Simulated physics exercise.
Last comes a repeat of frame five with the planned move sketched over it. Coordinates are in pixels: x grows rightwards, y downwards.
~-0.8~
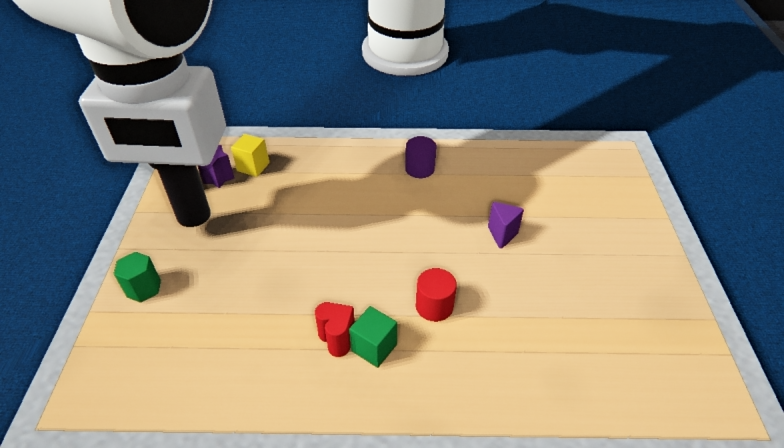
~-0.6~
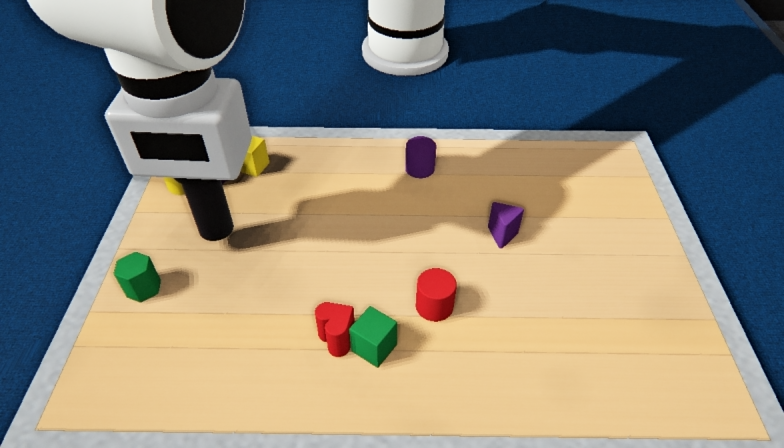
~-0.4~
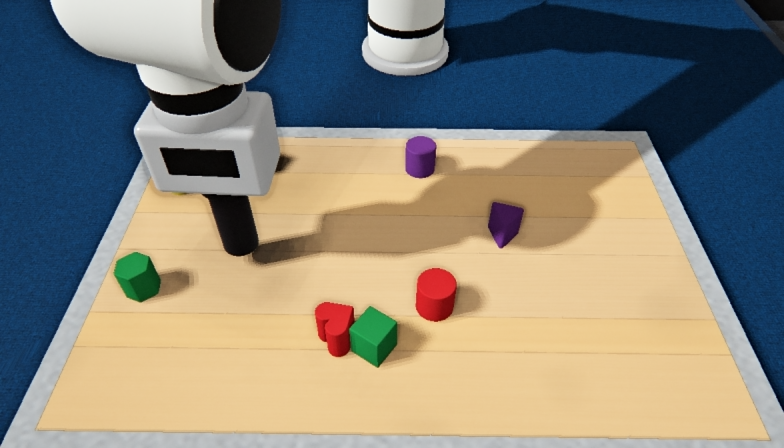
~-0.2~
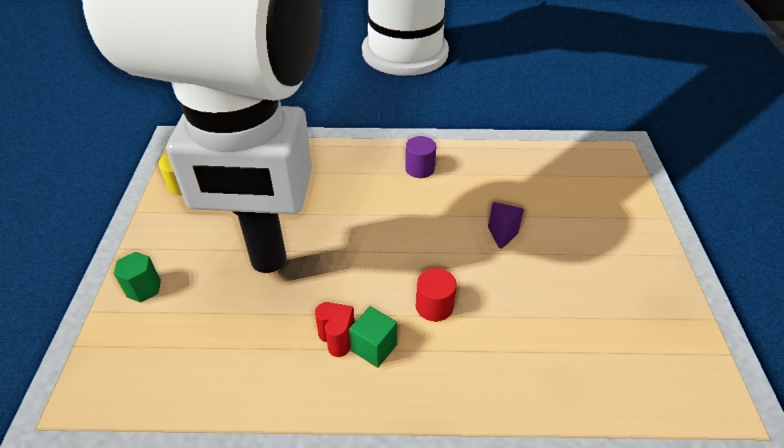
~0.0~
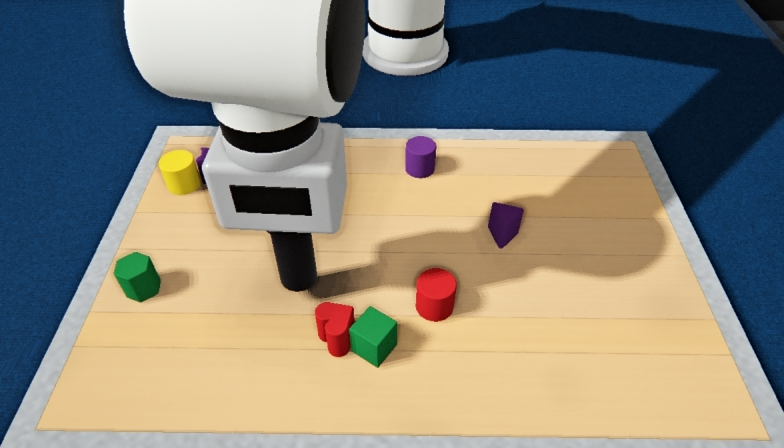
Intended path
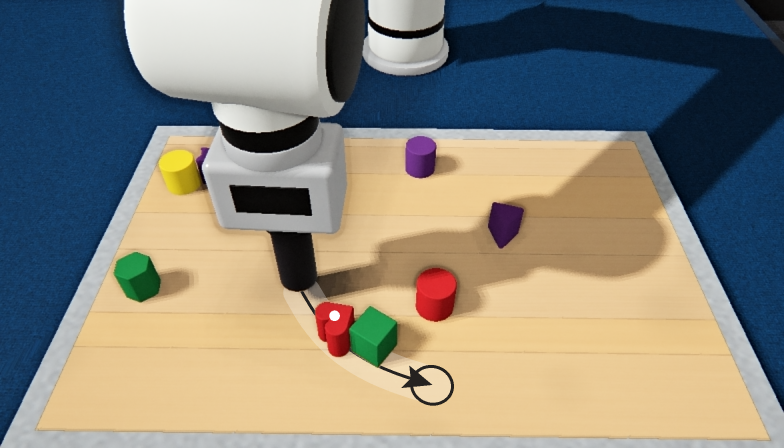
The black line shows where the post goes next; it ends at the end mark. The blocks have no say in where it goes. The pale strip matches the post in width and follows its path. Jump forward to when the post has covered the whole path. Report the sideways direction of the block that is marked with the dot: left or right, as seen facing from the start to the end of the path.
Gets pushed right.
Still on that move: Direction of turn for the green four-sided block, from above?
Direction: Anticlockwise.
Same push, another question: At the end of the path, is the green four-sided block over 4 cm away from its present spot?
It seems so.
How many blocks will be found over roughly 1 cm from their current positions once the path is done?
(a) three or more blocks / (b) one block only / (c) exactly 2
I choose c.
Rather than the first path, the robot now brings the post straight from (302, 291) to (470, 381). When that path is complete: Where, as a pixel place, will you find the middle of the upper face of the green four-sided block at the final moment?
By then it is at (402, 362).
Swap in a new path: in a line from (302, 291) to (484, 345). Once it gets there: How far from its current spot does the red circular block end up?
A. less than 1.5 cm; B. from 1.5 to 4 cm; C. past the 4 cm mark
My pick is B.
The drawn path runs from (302, 291) over (329, 331) and (374, 364) to (432, 385); the dot is on the red heart.
On the path given first. One third of the way, post at (327, 318); red heart at (352, 336); green four-sided block at (387, 333), turned 25° anticlockwise.
Two thirds of the way, post at (374, 351); red heart at (391, 373), turned 35° anticlockwise; green four-sided block at (418, 344), turned 65° anticlockwise.
At the end, post at (434, 373); red heart at (420, 397); green four-sided block at (480, 354), turned 95° anticlockwise; red circular block not moved.
